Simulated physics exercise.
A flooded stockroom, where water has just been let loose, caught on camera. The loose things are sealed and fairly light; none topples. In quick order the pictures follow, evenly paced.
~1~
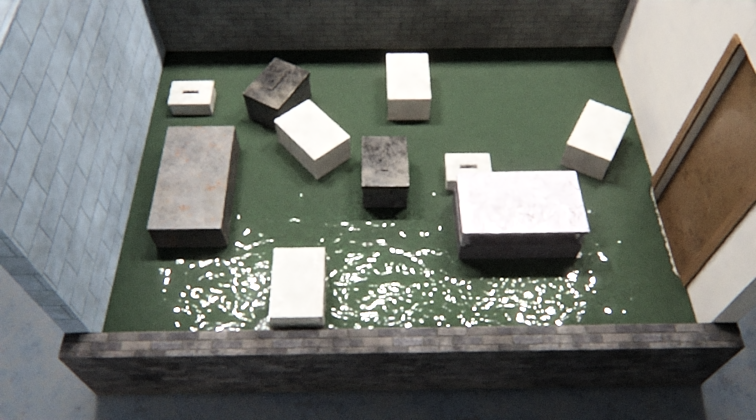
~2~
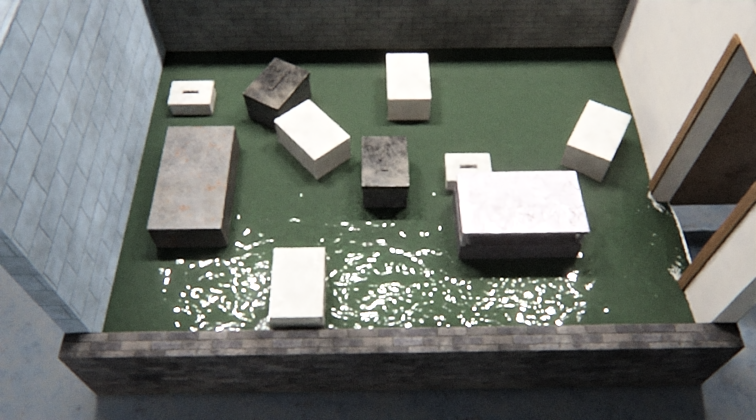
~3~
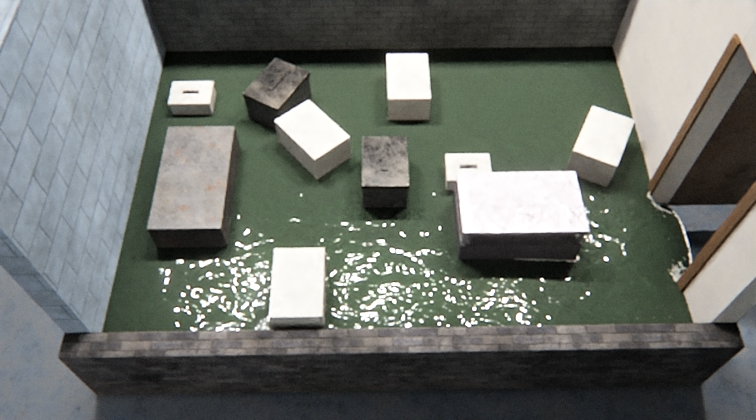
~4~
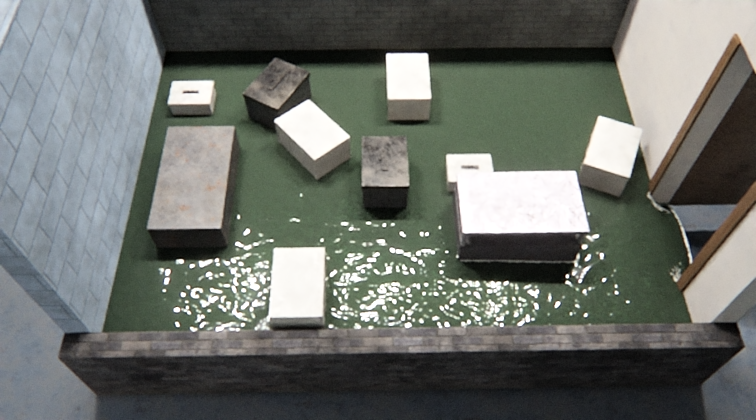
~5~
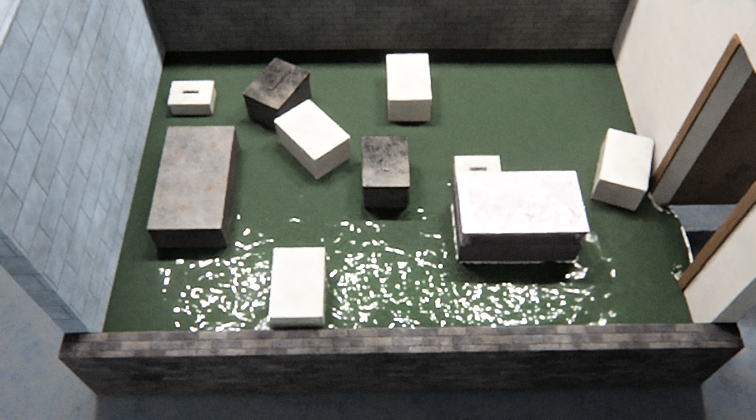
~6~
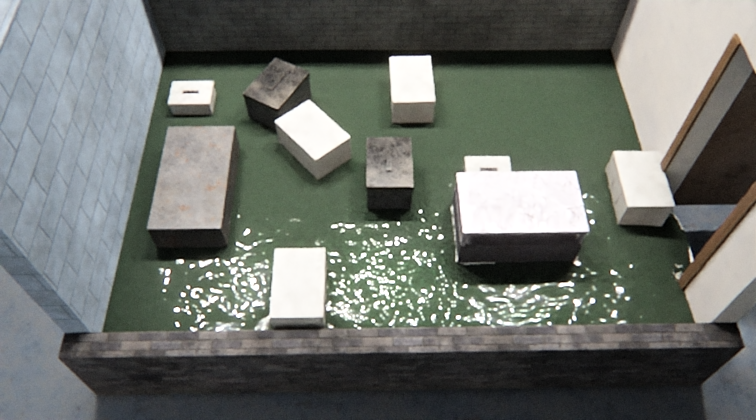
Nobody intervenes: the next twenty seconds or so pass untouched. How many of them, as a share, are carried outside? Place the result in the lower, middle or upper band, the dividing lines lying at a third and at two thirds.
The outcome is mid-range, one to two thirds.
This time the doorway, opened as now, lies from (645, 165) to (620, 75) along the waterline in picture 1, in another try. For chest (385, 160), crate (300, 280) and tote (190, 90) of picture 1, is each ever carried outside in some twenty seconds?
Sequentially: Escapes, remains, remains.
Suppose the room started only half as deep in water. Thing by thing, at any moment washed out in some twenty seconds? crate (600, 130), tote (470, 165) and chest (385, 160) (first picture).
One by one: Leaves, leaves, never escapes.
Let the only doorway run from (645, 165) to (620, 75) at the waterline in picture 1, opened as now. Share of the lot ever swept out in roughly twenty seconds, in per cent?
Estimate: Near 80 %.
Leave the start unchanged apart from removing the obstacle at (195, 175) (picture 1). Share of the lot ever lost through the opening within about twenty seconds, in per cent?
Share estimate: Around 60 %.
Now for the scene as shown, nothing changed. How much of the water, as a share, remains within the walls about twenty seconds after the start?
I'd put it close to 46 percent.
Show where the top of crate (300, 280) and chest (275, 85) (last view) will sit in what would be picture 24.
Close to (415, 286) and (328, 102).
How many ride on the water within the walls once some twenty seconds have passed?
That comes out at 4.
A moment on, 1 of 8 are out; 7 afloat.
Next, 2 of 8 are out; 6 afloat.
Later, 2 of 8 are out; 6 afloat.
In the end, 4 of 8 are out; 4 afloat.
